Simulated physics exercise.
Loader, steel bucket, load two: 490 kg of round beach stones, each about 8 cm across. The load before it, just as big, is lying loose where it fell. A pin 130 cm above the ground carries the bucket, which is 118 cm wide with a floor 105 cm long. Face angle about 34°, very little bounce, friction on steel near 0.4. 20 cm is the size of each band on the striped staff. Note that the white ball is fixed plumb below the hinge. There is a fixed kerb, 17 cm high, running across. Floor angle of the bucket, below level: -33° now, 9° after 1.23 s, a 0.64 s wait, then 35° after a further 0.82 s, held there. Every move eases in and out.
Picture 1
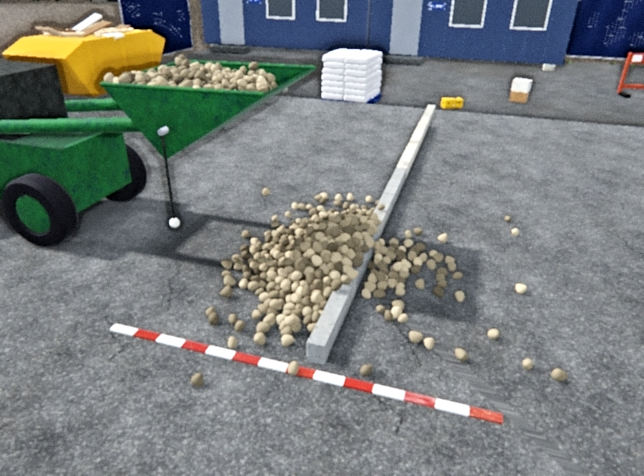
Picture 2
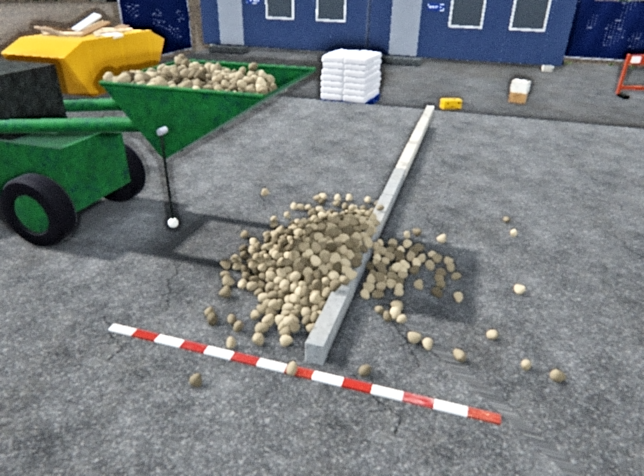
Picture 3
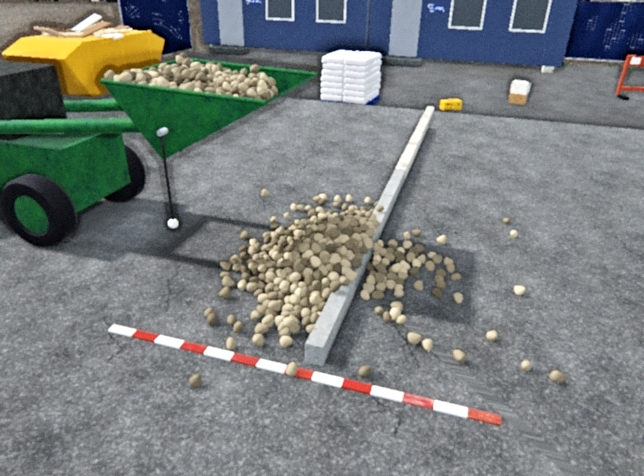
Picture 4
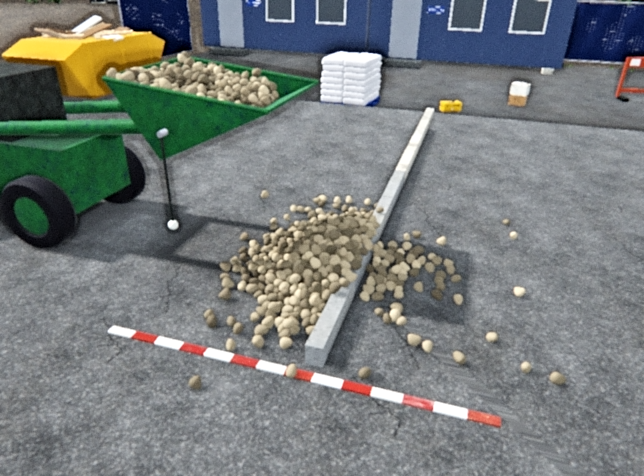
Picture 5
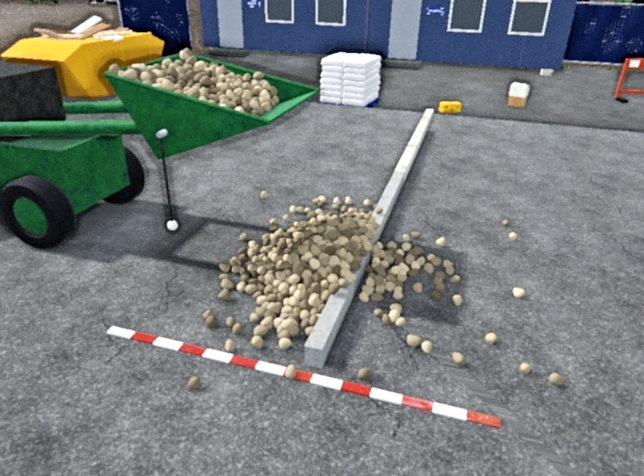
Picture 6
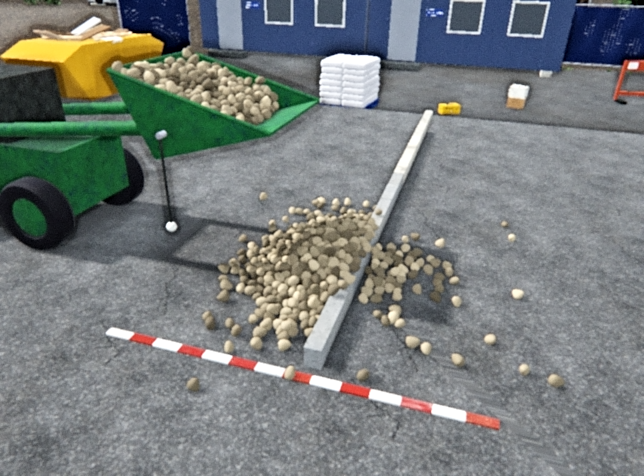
A green bucket full of round, pale stones tilted slowly, its right-hand lip dipping a little, while the loose heap of stones lying across the pale kerb below stayed where it was.
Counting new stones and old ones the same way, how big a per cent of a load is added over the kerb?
8 per cent, roughly.
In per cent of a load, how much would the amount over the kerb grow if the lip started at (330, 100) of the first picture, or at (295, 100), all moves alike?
Around 80 and 40 percent respectively.
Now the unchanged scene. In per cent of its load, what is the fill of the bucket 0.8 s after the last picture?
It holds some 100 per cent.
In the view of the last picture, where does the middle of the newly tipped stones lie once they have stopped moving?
Their centre ends up near (306, 244).
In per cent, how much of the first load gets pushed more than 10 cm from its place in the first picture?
About 15 %.
Then, 0.4 s after the last picture the floor is at 2°; in per cent of one load, 100 in the bucket, 88 on this side of the kerb, 12 over the kerb; the foremost stones are at (502, 303).
Then, 0.8 s after the last picture the floor is at 9°; in per cent of one load, 100 in the bucket, 88 on this side of the kerb, 12 over the kerb; the foremost stones are at (502, 303).
Then, 2.6 s after the last picture the floor is at 35°; in per cent of one load, 8 in the bucket, 174 on this side of the kerb, 18 over the kerb; the foremost stones are at (505, 308).
Then, 5.3 s after the last picture the floor is at 35°; in per cent of one load, 0 in the bucket, 180 on this side of the kerb, 20 over the kerb; the foremost stones are at (505, 308). Net gain over the kerb, 8.
